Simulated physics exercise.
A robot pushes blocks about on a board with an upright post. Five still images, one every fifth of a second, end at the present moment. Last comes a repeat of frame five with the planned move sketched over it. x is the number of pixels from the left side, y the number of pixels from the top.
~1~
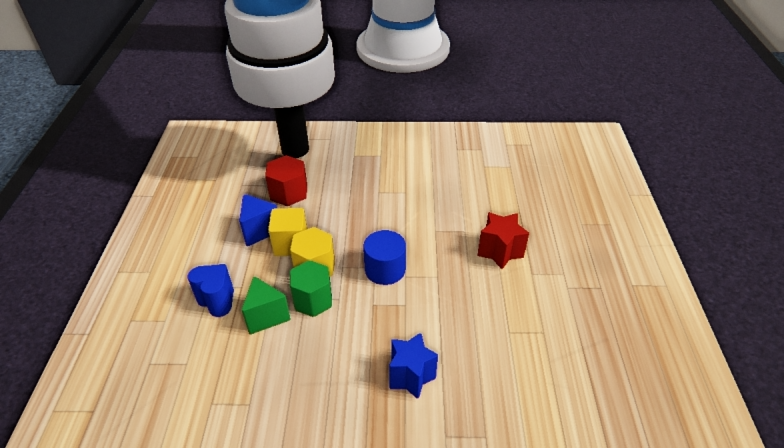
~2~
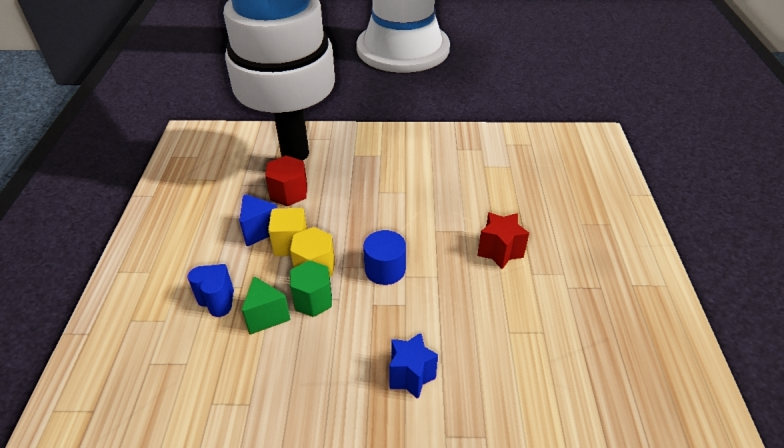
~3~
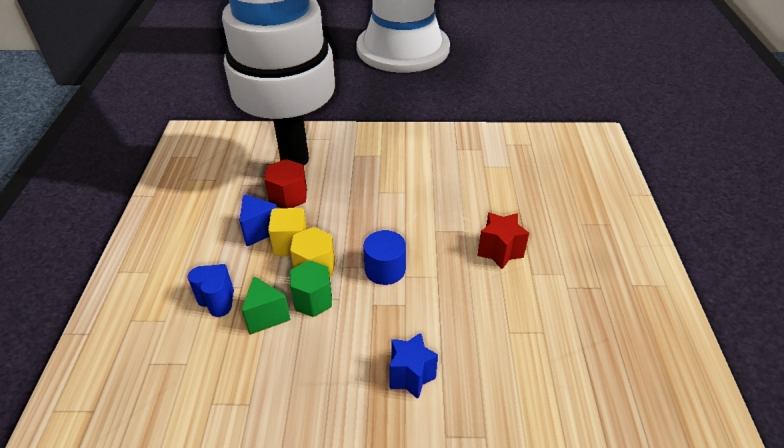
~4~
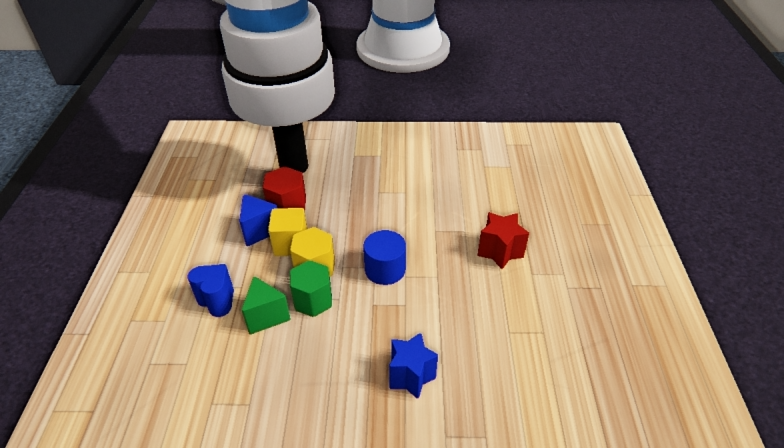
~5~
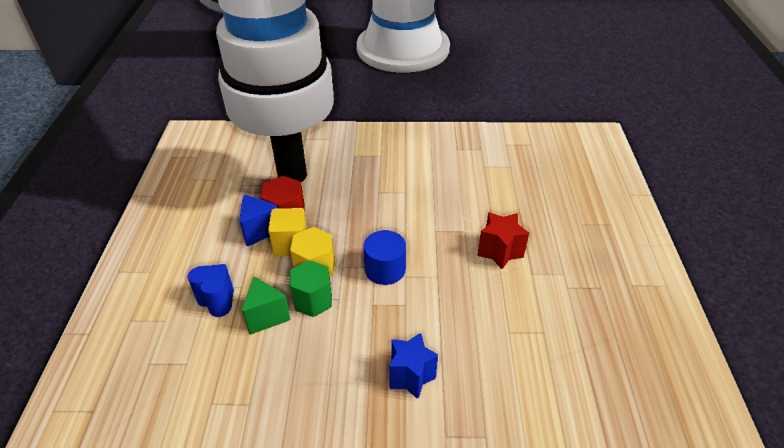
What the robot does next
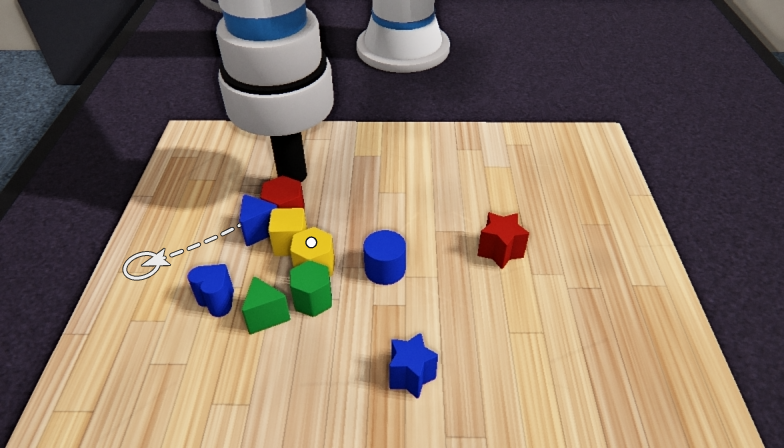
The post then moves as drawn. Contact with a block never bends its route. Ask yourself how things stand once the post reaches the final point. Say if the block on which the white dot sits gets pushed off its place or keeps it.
At the end of the path, it will still be in place.
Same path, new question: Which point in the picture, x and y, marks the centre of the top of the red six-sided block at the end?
My prediction: (236, 228).
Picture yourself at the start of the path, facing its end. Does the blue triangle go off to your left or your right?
Facing from start to end, it will go to the left.
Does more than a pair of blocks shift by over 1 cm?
Yes, that is how it ends up.
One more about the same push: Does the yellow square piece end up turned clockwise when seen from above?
No, that is not how it ends up.
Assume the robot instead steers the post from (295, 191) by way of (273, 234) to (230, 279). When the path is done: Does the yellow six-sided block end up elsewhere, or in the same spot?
Its place changes.
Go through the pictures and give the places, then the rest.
Post's lower end (295, 150); blue triangle (254, 207); red six-sided block (285, 168); yellow square piece (287, 219); yellow six-sided block (311, 242), in the first picture.
Post (295, 155); blocks still, in the second picture.
Post (295, 160); red six-sided block (284, 172), in the third picture.
Post (294, 167); red six-sided block (283, 180), in the fourth picture.
Post (293, 176); blue triangle (254, 207); red six-sided block (281, 189); yellow square piece (287, 219); yellow six-sided block (311, 242), in the fifth picture.
Drawn move, from (295, 191) via (253, 218) and (201, 244), ending at (142, 266); the dot is on the yellow six-sided block.
The first path, step by step. One third of the way, post (249, 204); blue triangle (233, 243), turned 25° anticlockwise; red six-sided block (248, 217), turned 35° anticlockwise; yellow square piece (281, 228), turned 60° anticlockwise.
Two thirds of the way, post (194, 230); blue triangle (236, 255), turned 20° anticlockwise; red six-sided block (236, 228), turned 75° anticlockwise; yellow square piece (280, 229), turned 65° anticlockwise.
At the end, post (135, 251); blue triangle (236, 255), turned 20° anticlockwise; red six-sided block (236, 228), turned 75° anticlockwise; yellow square piece (280, 229), turned 65° anticlockwise; yellow six-sided block still.
